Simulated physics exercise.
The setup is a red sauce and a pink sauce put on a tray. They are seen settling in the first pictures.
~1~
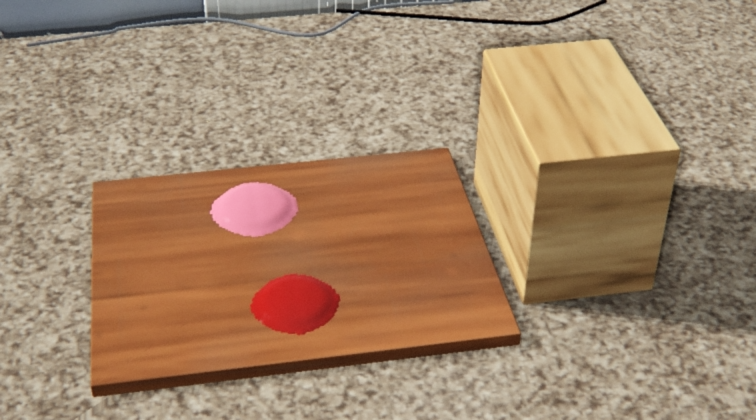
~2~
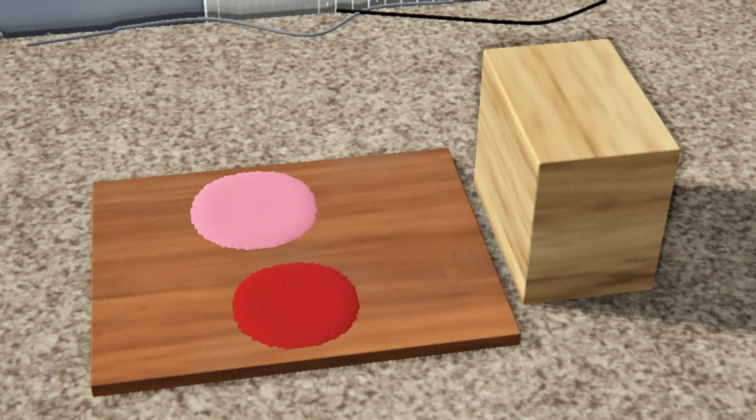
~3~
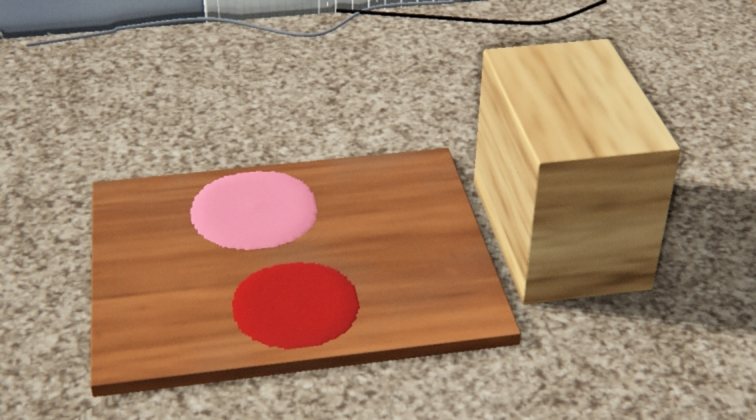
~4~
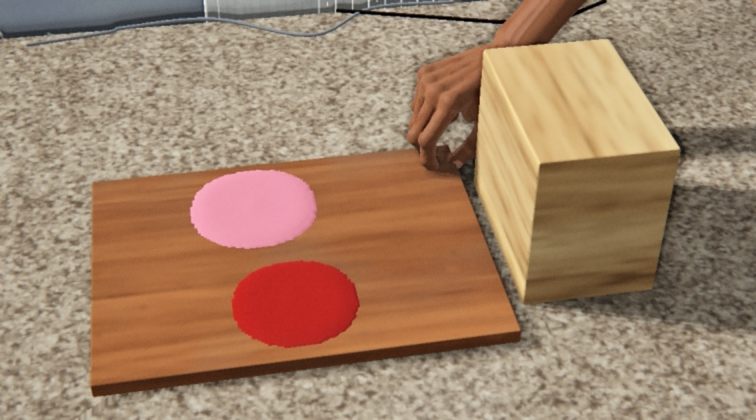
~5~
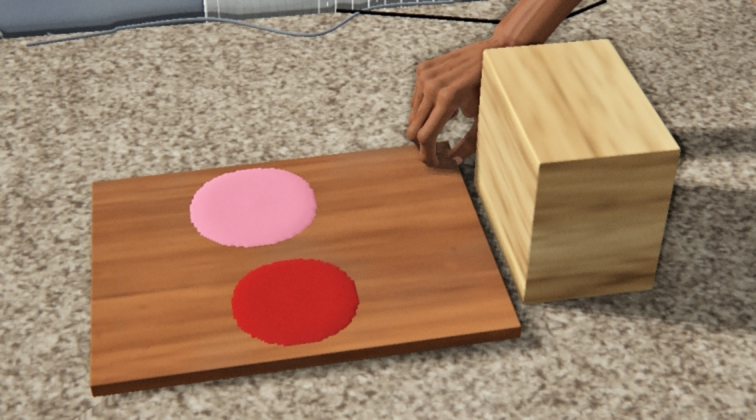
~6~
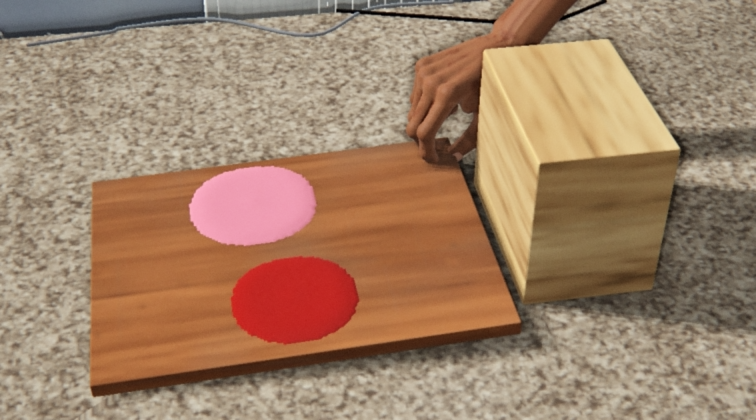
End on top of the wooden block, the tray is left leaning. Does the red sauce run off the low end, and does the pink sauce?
Take the red sauce first: It goes over; then the pink sauce goes over.
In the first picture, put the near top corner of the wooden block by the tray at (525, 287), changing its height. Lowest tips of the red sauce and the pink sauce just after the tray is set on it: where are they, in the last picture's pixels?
(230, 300); (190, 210).
Soon after, slope about 28°; the red sauce has crept down a long way; the pink sauce has crept down a long way.
Later, the red sauce is dripping off the low end; the pink sauce is dripping off the low end.
In the end, slope about 28°; the red sauce is dripping off the low end; the pink sauce is dripping off the low end.
